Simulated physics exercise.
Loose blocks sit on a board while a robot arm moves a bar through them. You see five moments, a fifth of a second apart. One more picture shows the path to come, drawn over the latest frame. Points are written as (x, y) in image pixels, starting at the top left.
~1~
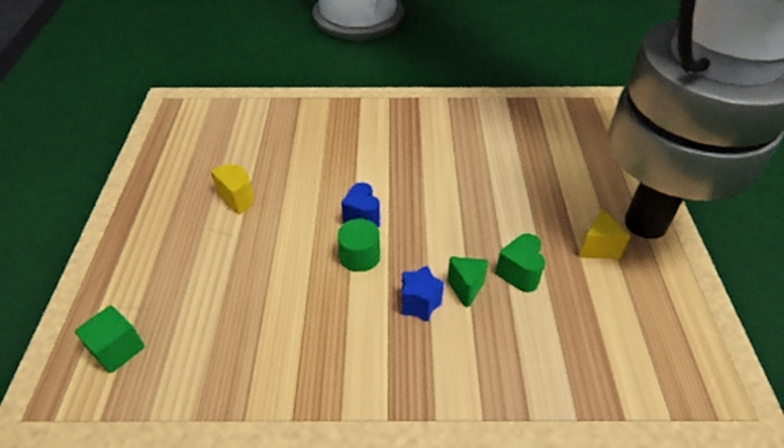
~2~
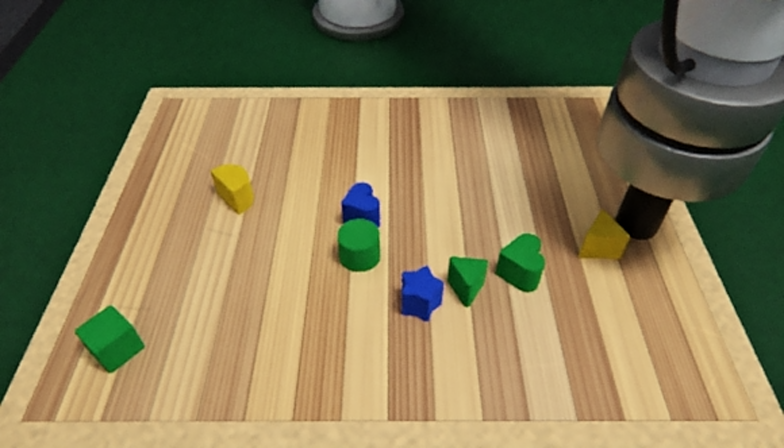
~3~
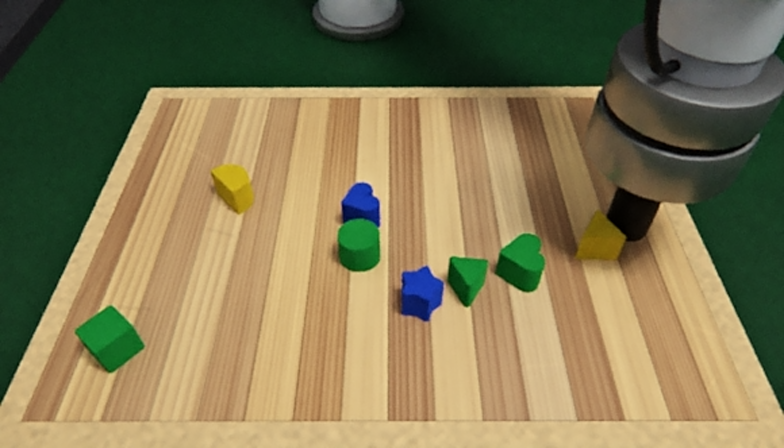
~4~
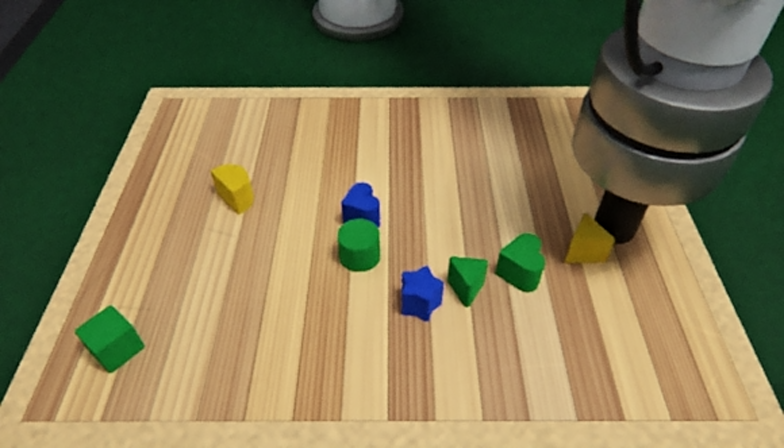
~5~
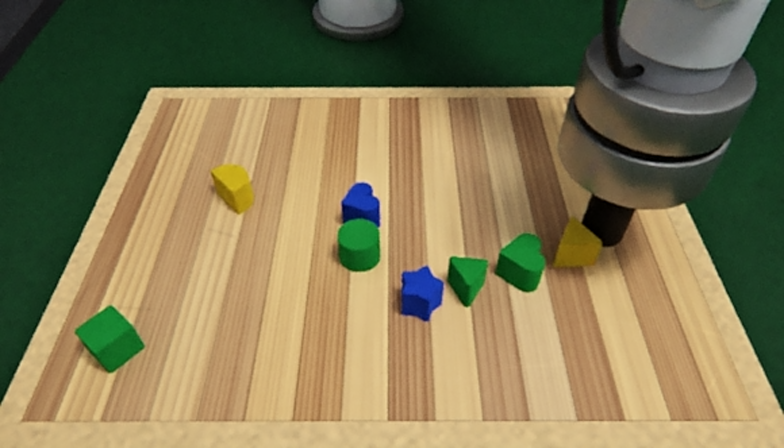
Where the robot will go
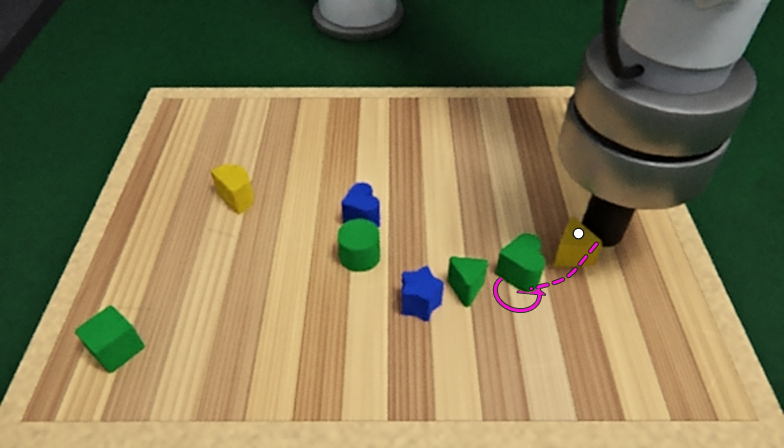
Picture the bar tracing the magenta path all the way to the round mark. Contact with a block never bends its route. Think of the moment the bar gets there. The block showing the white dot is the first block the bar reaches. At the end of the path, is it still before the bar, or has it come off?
It sits in front of the bar.
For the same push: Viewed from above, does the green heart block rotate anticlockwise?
No, it doesn't check out.
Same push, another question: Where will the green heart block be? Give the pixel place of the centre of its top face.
Its top centre lands on (481, 256).
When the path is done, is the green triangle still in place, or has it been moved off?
At the end, its place is different.
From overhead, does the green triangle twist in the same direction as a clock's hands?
The answer is no.
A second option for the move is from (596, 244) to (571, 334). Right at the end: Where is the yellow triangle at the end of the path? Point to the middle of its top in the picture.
The yellow triangle ends near (553, 260).
Drawn move, from (596, 244) over (579, 266) and (553, 283) to (517, 292); the dot is on the yellow triangle.
What follows on the original path. Halfway along, bar at (572, 265); green triangle at (466, 268); green heart block at (502, 257), turned 20° clockwise; yellow triangle at (540, 261), turned 35° clockwise.
At the end, bar at (521, 280); blue star still; green triangle at (451, 267), turned 40° anticlockwise; green heart block at (481, 256), turned 45° clockwise; yellow triangle at (495, 287).
